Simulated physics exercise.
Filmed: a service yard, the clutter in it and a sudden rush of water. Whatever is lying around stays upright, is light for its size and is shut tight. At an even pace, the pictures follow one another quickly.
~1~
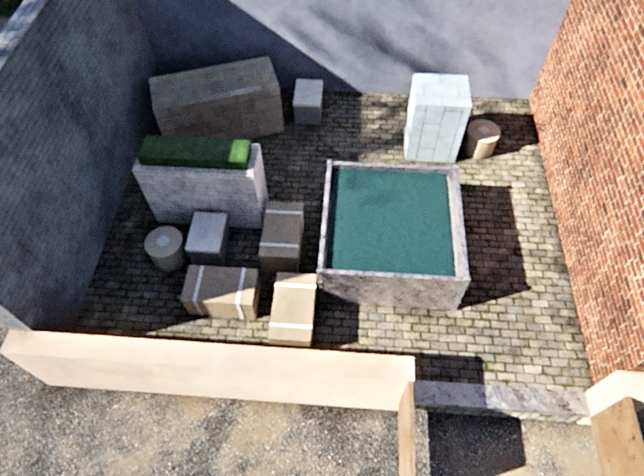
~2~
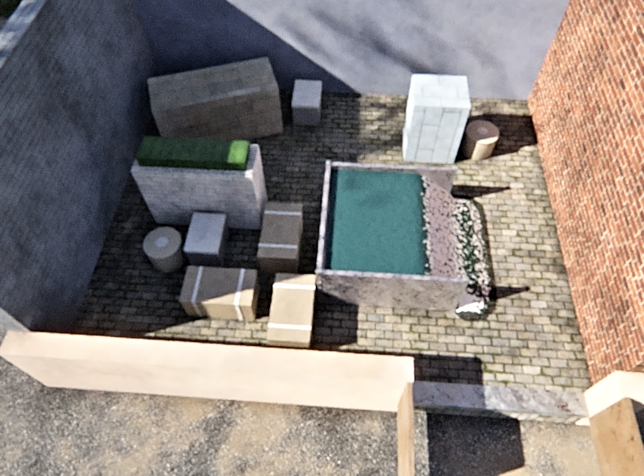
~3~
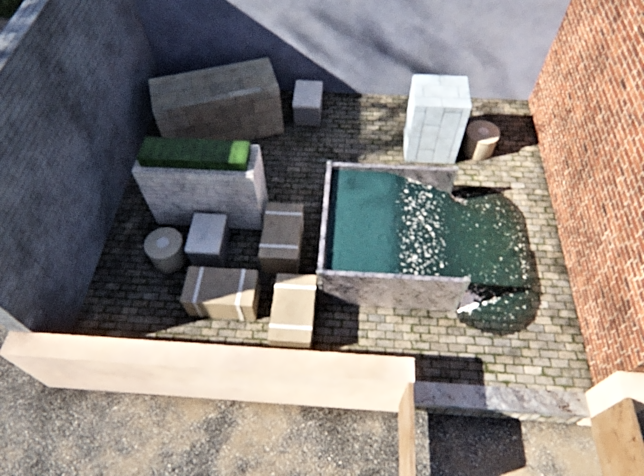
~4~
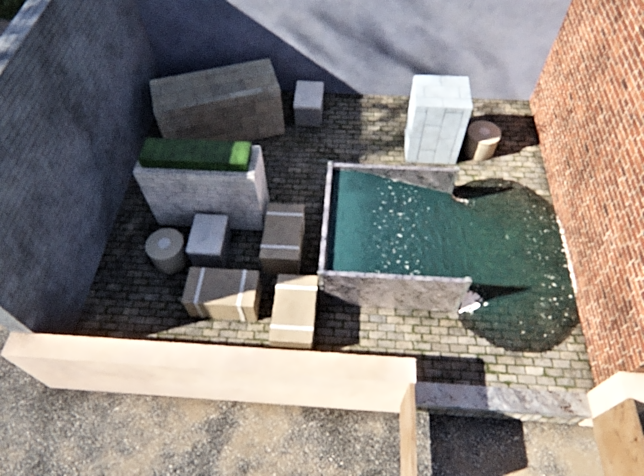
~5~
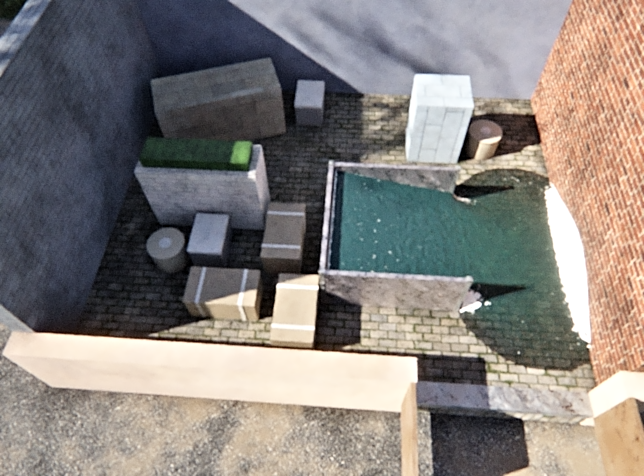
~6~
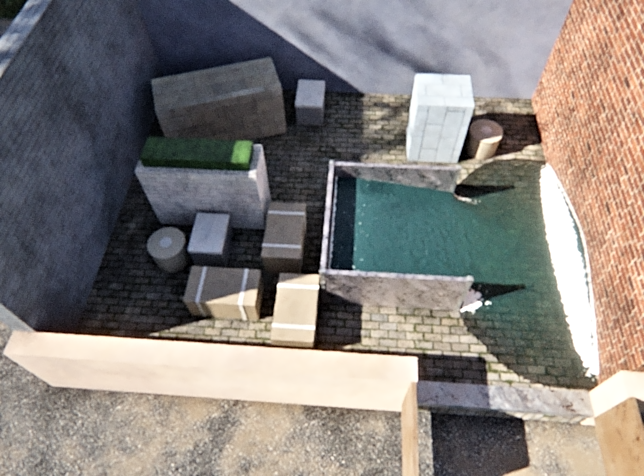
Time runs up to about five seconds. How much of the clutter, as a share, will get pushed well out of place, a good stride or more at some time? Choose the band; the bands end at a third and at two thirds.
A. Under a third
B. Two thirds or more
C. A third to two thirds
Option A: Under a third.
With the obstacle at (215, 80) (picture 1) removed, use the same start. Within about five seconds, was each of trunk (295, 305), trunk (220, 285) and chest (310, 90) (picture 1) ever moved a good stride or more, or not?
Outcome, each in turn - never cleared it / never cleared it / passed the mark.
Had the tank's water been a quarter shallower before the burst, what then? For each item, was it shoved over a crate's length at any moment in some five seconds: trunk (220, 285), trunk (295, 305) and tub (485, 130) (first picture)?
The first one: Doesn't reach it. The second: Doesn't reach it. The third: Reaches it.
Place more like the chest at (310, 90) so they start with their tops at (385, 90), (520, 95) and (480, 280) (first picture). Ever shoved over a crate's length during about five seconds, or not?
Shoved clear, shoved clear, shoved clear.
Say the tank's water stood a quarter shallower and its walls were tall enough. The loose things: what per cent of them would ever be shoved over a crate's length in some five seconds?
Near 10 in a hundred.
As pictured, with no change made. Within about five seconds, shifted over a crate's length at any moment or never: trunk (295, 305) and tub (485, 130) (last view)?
Taking them as you listed them, I'd say too little for the first and travelled that much for the second.
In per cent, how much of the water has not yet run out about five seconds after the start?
Roughly 64 percent.
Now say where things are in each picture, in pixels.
The first frame shows a trunk at (282, 228) rests on the ground; a chest at (206, 231) rests on the ground; 0 of 7 have shifted.
The second frame shows a trunk at (280, 229), on the bottom; a chest at (205, 232), on the bottom; 0 of 7 have shifted.
The third frame shows a trunk at (281, 229), on the bottom; a chest at (206, 232), on the bottom; 0 of 7 have shifted.
The fourth frame shows a trunk at (282, 230) rests on the ground; a chest at (207, 233) rests on the ground; 0 of 7 have shifted.
The fifth frame shows a trunk at (283, 229) rests on the ground; a chest at (208, 232) rests on the ground; 0 of 7 have shifted.
The sixth frame shows a trunk at (284, 229) rests on the ground; a chest at (209, 232) rests on the ground; 0 of 7 have shifted.
A moment on, 0 of 7 are well off their spots; 0 afloat.
Next, 0 of 7 are well off their spots; 0 afloat.
Later, 1 of 7 are well off their spots; 1 afloat.
In the end, 1 of 7 are well off their spots, and 1 have been at some point; 2 afloat.
